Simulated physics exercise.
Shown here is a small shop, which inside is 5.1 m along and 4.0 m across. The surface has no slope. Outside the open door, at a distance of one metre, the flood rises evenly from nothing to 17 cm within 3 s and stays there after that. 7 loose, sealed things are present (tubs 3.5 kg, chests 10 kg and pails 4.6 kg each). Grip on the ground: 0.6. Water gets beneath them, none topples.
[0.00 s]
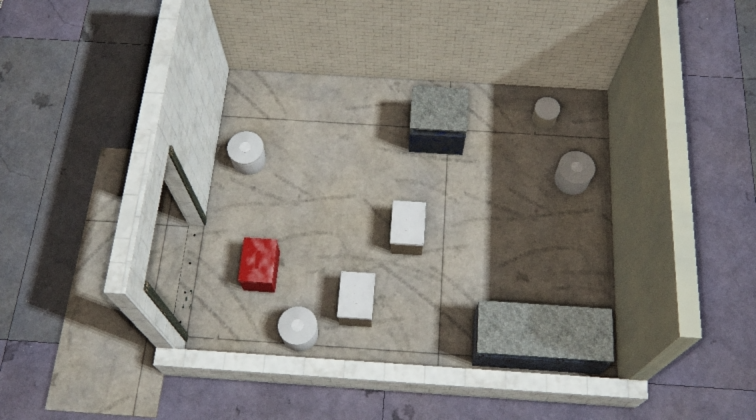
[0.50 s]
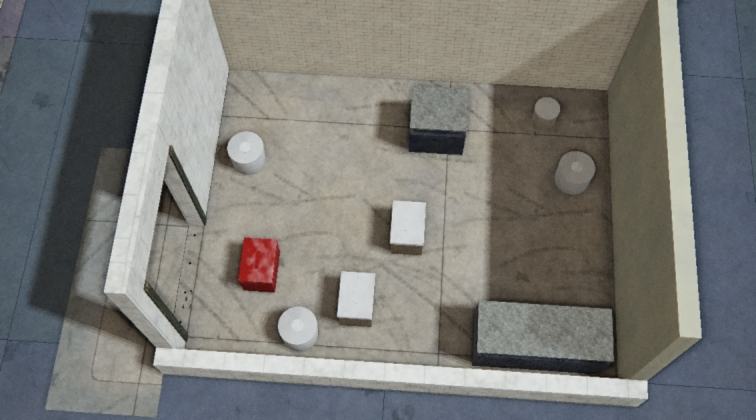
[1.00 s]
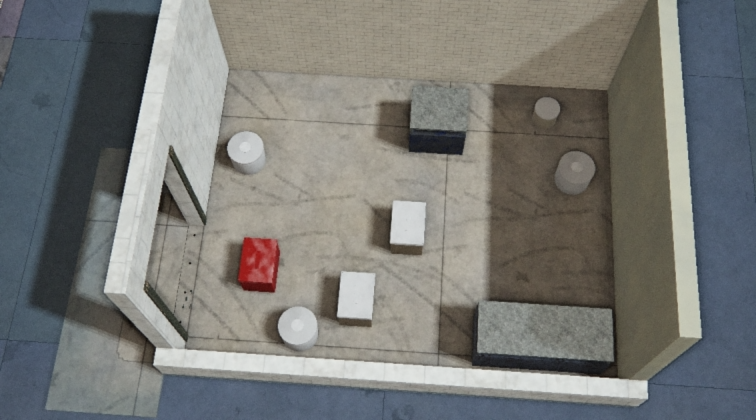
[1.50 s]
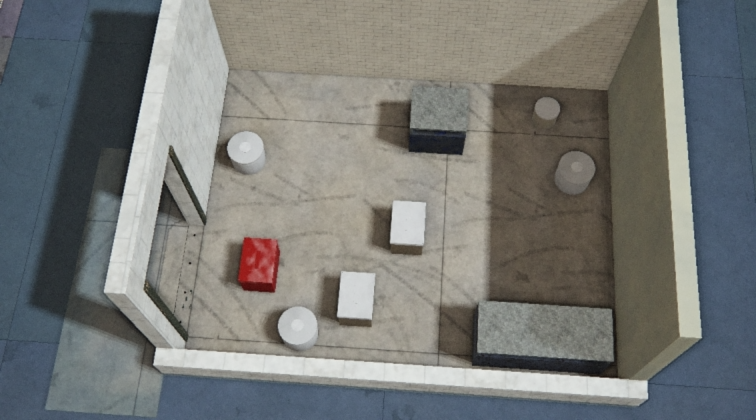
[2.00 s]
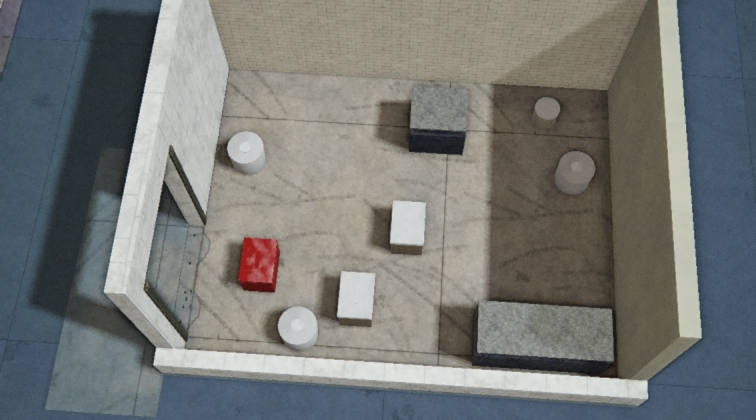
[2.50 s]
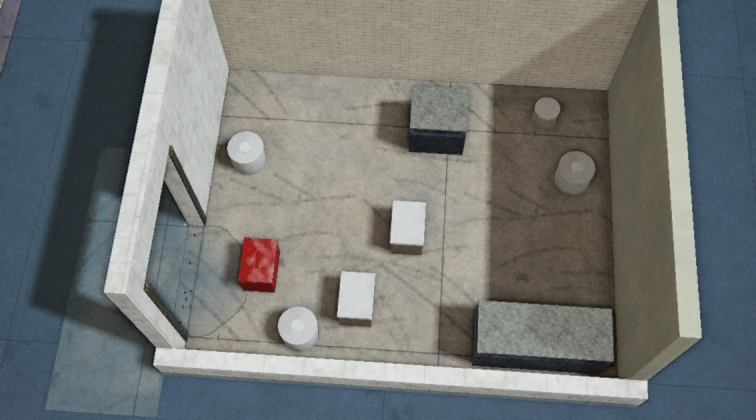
In a small shop seen from above, the ground outside turned from purplish to blue, then a thin sheet of water crept in through the left doorway toward the red chest, while nothing inside moved.
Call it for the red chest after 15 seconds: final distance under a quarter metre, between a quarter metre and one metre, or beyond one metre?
Beyond one metre.
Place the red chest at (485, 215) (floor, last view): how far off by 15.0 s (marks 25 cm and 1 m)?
Short answer, it is taken a long way.
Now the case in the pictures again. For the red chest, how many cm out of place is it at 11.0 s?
I'd guess some 400 cm by then.
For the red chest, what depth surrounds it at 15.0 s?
Depth: About 11 cm.
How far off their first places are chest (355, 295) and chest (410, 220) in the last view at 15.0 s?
Net displacement, in order: 400 cm; 250 cm.
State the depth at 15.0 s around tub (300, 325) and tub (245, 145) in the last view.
I'd estimate 13 cm for the first and 5 cm for the second.
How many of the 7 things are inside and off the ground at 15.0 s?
Then: 7.
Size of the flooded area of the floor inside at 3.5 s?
About 2.5 m2.
After 3.5 s the red chest is near (296, 259), 0.4 m from its start, aground; 0 afloat.
After 6.8 s the red chest is near (422, 219), 2.0 m from its start, afloat; 2 afloat.
After 11.0 s the red chest is near (519, 108), 3.8 m from its start, afloat; 6 afloat.
After 15.0 s the red chest is near (482, 109), 3.4 m from its start, afloat; 7 afloat.
